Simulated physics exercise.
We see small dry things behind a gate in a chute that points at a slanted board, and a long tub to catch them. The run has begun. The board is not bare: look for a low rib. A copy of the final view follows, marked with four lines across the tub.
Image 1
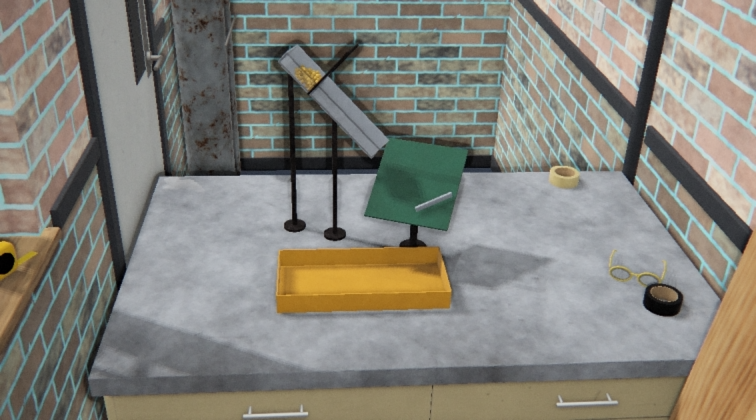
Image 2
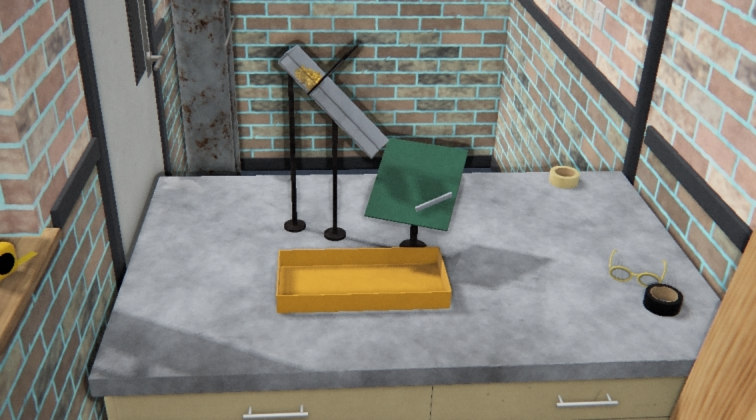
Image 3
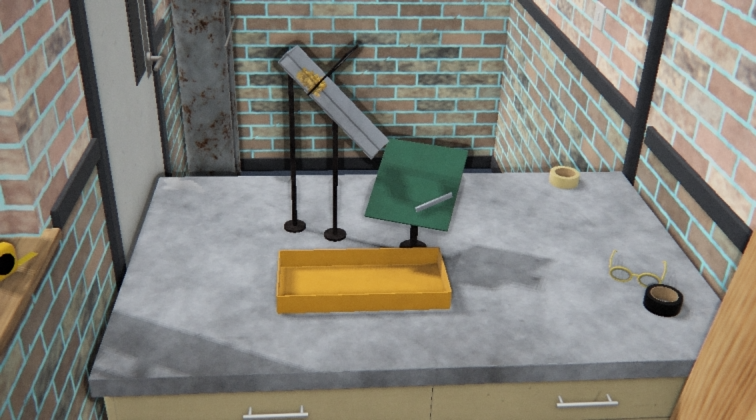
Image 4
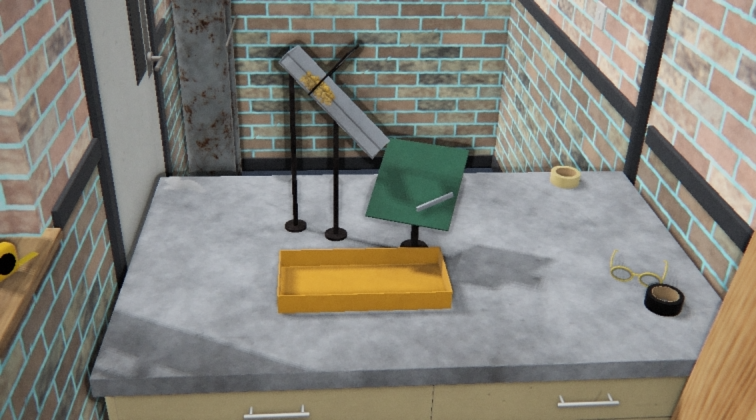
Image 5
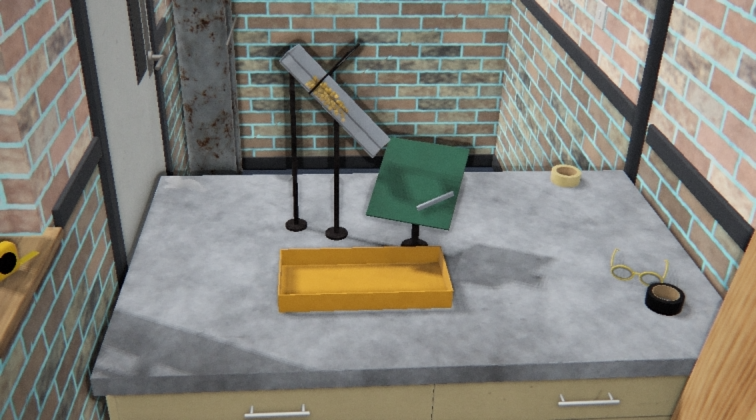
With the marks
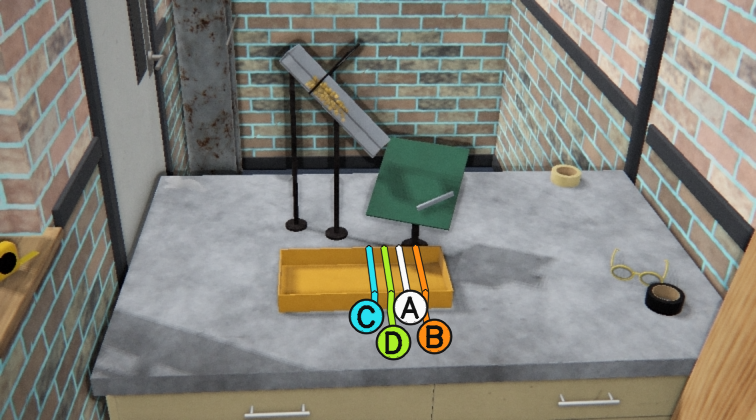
On a grey worktop, small golden pieces slide down a grey chute toward a green board.
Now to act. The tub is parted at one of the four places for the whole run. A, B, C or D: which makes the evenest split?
It is A.
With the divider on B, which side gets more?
The left side.
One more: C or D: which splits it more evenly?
That is line D.
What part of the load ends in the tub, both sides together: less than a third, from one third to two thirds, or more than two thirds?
About that: More than two thirds.
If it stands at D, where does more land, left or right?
More lands on the right.
On the marked copy, line A crosses the front rim at (407, 292); line B crosses the front rim at (425, 291); line C crosses the front rim at (374, 293); line D crosses the front rim at (391, 292).
With A, of what is caught, roughly two thirds on the left of the divider, roughly a third on the right.
With B, of what is caught, the larger part on the left of the divider, about a tenth on the right.
With C, of what is caught, just a few on the left of the divider, almost all on the right.
With D, of what is caught, roughly a quarter on the left of the divider, the larger part on the right.
